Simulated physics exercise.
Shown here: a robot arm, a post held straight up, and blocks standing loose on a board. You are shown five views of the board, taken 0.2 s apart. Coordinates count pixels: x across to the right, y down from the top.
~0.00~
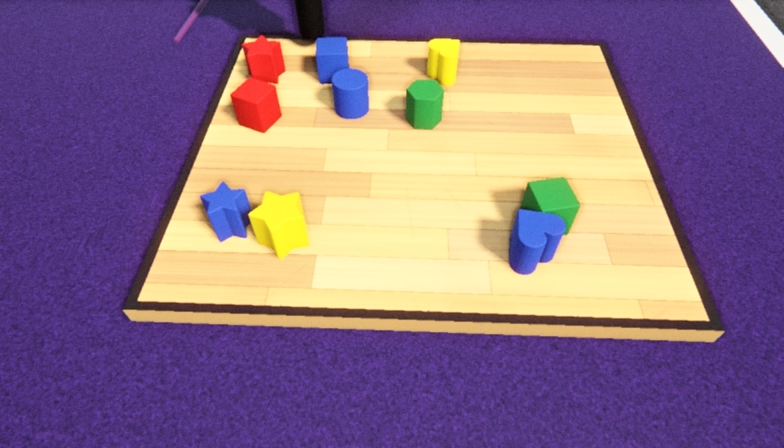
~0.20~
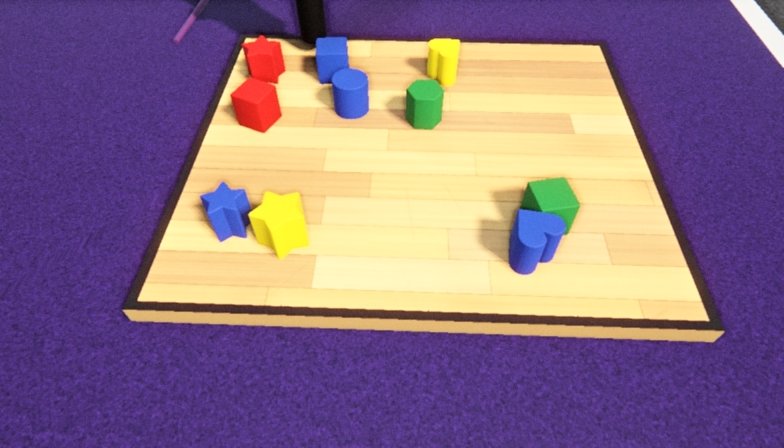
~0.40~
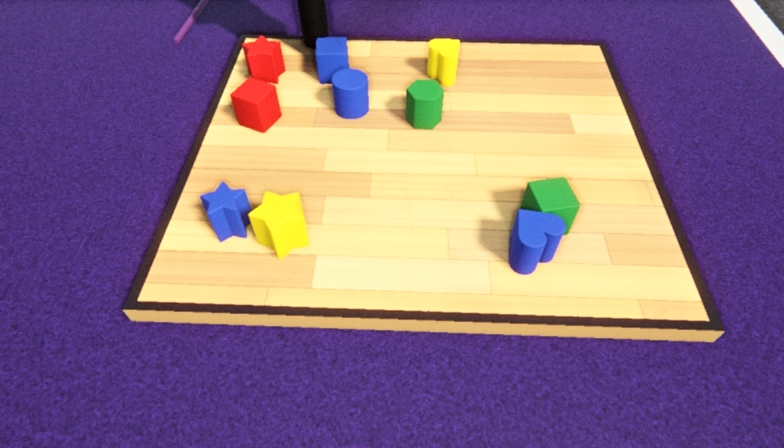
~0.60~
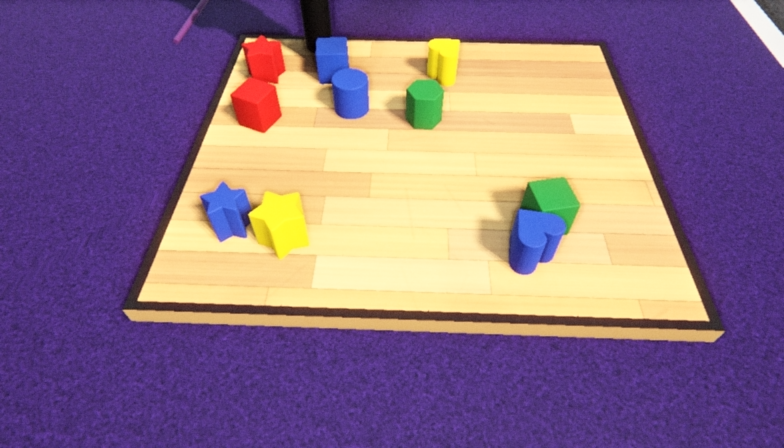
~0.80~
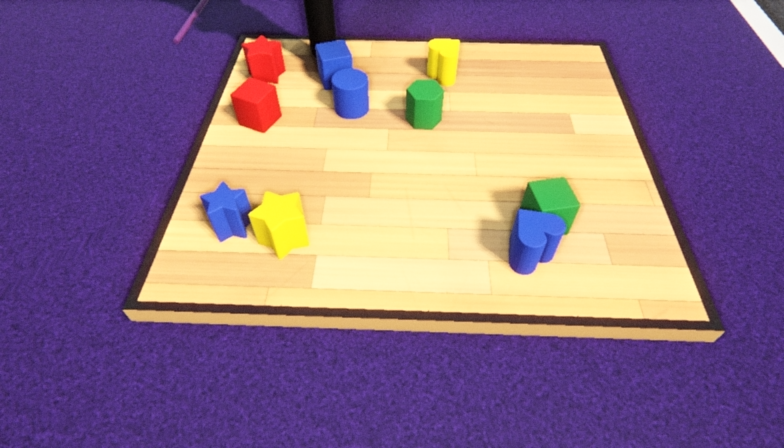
The clip shows coloured blocks on a wooden board over a purple surface as a black upright post at the far edge moves slightly right and nearer, nudging and turning the blue square block a little while the others stay still.
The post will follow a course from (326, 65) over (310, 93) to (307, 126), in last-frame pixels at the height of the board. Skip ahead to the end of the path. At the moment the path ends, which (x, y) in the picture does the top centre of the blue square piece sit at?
It is going to be at (338, 63).
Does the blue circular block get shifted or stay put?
The push reaches it.
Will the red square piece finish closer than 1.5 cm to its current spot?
Final answer: Yes.
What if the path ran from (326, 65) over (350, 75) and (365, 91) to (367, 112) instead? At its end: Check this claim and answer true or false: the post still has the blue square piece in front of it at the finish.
True.
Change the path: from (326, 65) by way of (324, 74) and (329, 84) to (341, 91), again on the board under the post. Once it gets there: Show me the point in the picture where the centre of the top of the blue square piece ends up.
Answer: (354, 76).
On the path given first. One third of the way, post at (312, 71); blue square piece at (337, 60), turned 40° anticlockwise; blue circular block at (353, 81).
Two thirds of the way, post at (306, 91); blue square piece at (338, 63), turned 60° anticlockwise; blue circular block at (359, 83).
At the end, post at (305, 114); red square piece in place; blue square piece at (338, 63), turned 60° anticlockwise; blue circular block at (359, 83).
